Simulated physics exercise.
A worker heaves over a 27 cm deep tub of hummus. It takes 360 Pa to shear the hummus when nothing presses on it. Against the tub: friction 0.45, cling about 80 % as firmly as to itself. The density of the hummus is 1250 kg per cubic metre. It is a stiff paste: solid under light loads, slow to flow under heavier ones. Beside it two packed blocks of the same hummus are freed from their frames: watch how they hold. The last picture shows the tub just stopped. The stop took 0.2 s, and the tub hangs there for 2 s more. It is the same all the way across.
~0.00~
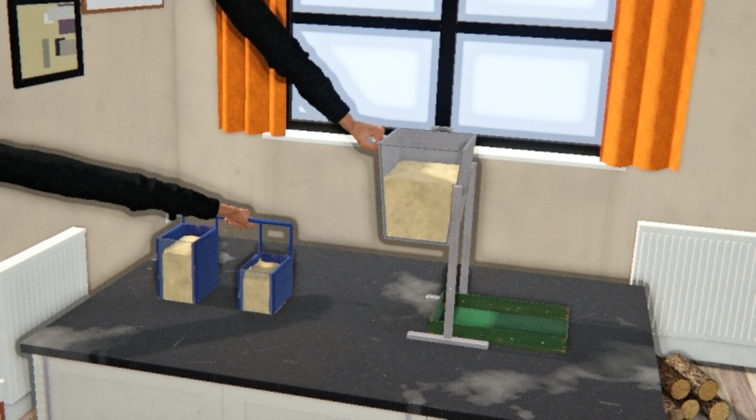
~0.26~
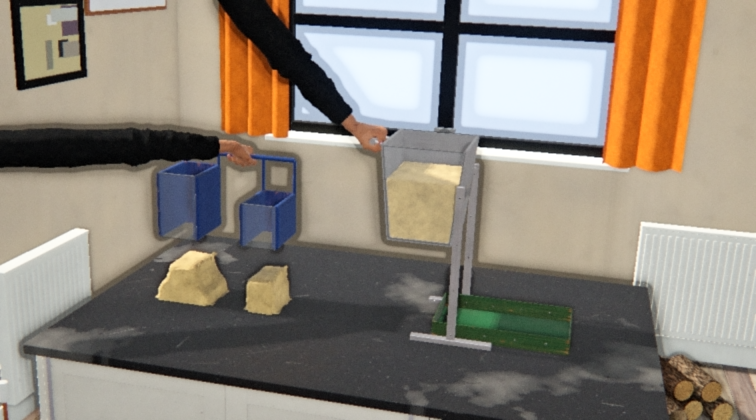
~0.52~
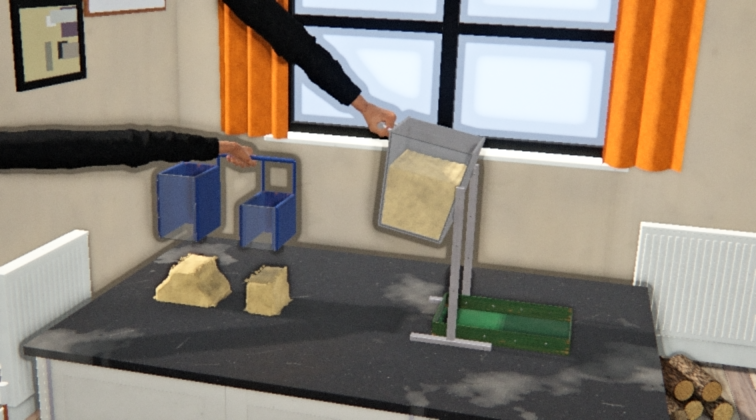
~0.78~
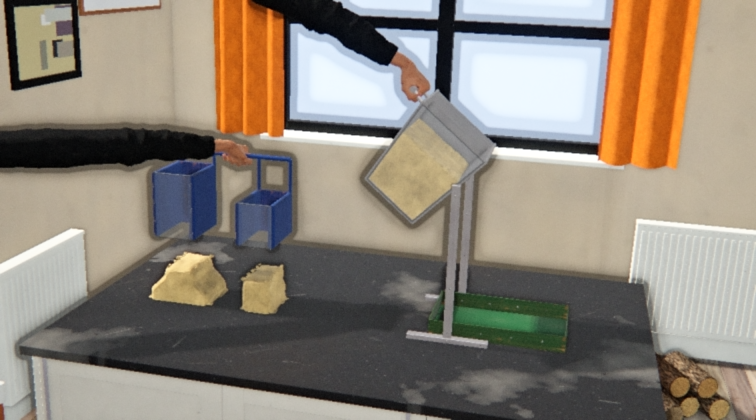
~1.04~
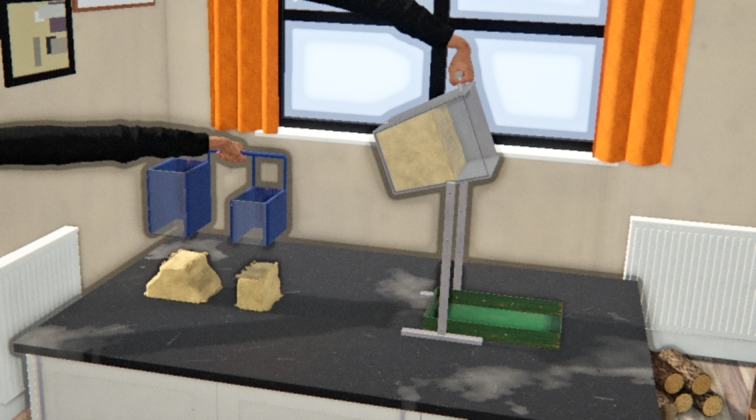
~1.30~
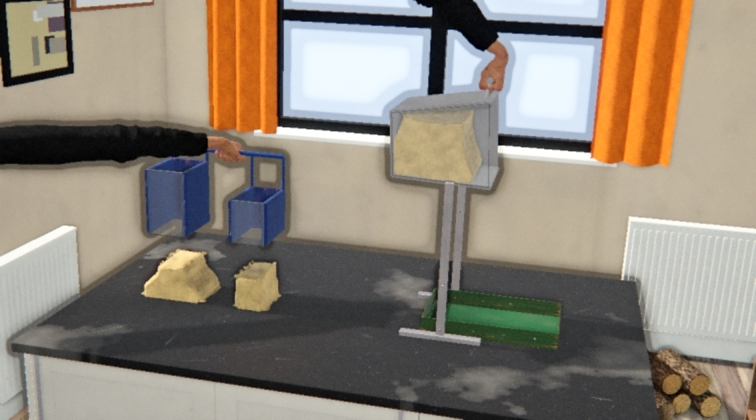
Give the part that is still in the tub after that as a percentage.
About 75 %.
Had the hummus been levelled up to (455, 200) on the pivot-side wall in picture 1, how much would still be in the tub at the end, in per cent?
It would be near 100 %.
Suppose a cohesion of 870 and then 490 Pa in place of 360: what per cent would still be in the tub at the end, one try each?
In turn about 100 %, 100 %.
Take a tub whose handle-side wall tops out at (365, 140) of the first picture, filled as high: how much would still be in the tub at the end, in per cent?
Then about 55 %.
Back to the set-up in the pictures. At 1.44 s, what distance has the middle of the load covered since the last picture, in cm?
About 4 cm.
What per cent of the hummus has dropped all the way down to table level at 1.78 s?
Near 0 %.
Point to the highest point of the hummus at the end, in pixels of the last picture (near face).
Around (436, 139).
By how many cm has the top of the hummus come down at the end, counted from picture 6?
Some 6 cm.
After 1.44 s, the tub is at 86 degrees and holds 99 %.
After 1.61 s, the tub is at 86 degrees and holds 89 %.
After 1.78 s, the tub is at 86 degrees and holds 78 %.
After 1.95 s, the tub is at 86 degrees and holds 75 %.
After 3.30 s, the tub is at 86 degrees and holds 75 %.
